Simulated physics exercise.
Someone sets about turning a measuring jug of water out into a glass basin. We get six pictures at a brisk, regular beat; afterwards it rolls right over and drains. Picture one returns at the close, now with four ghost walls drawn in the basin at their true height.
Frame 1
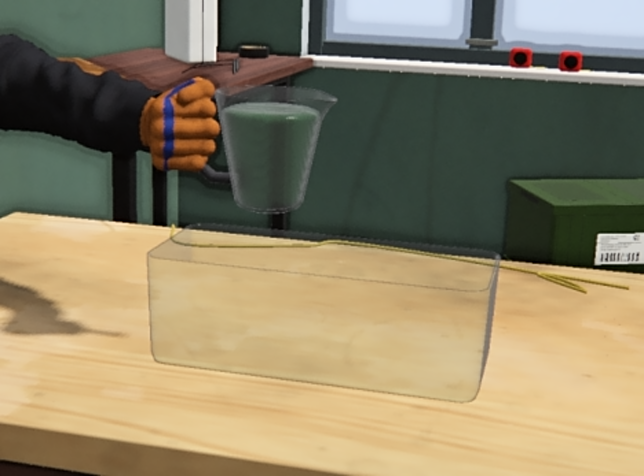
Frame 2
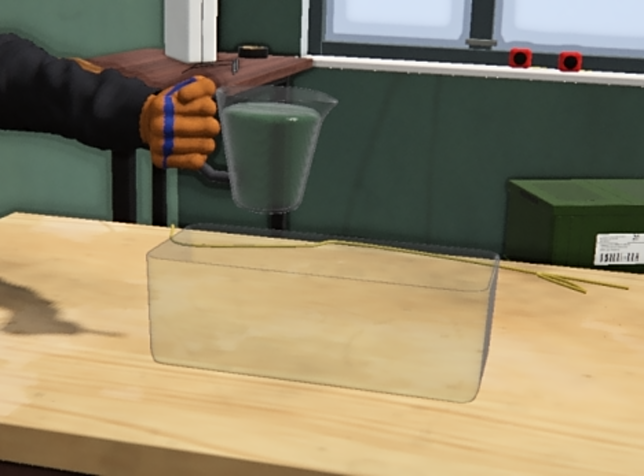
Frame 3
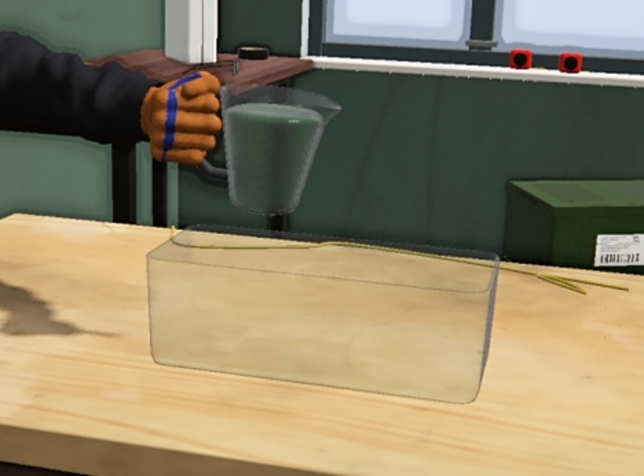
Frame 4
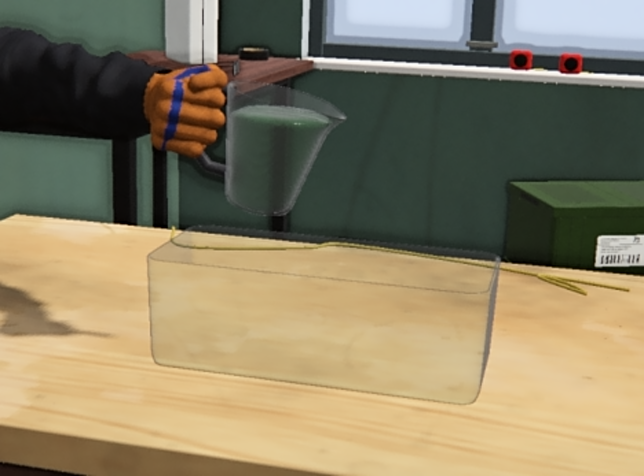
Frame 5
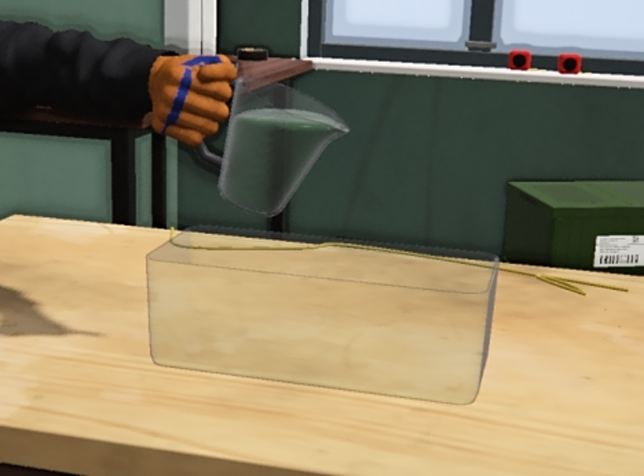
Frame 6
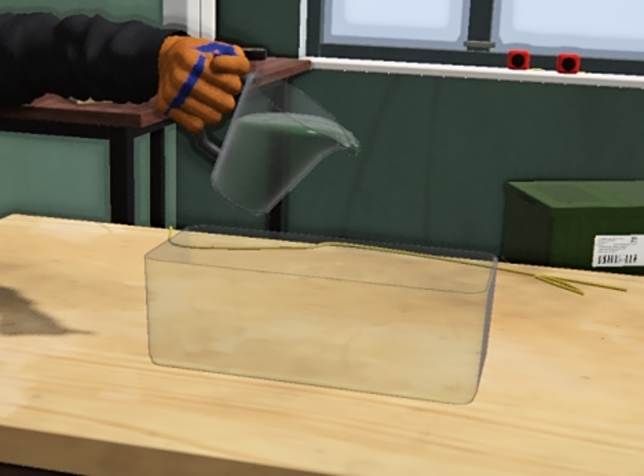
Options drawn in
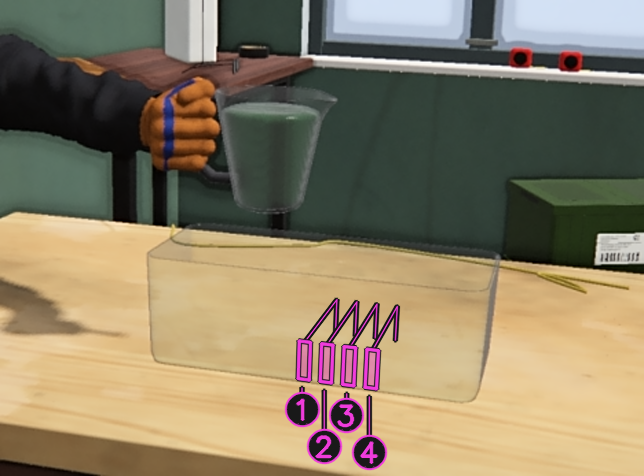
A gloved hand in orange held a clear measuring jug of water above a glass basin on a wooden table, then gradually tilted it to the right until the water reached over its lip.
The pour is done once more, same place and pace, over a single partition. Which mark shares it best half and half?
Slot 4.
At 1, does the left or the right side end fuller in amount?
The right side.
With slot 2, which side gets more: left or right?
The right side.
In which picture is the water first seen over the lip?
Picture 6.
On the marked copy, 1 at (302, 387); 2 at (324, 390); 3 at (346, 393); 4 at (369, 396).
With 1, about 3 % ends left of the wall and 97 % right of it.
With 2, about 8 % ends left of the wall and 91 % right of it.
With 3, about 26 % ends left of the wall and 74 % right of it.
With 4, about 55 % ends left of the wall and 45 % right of it.
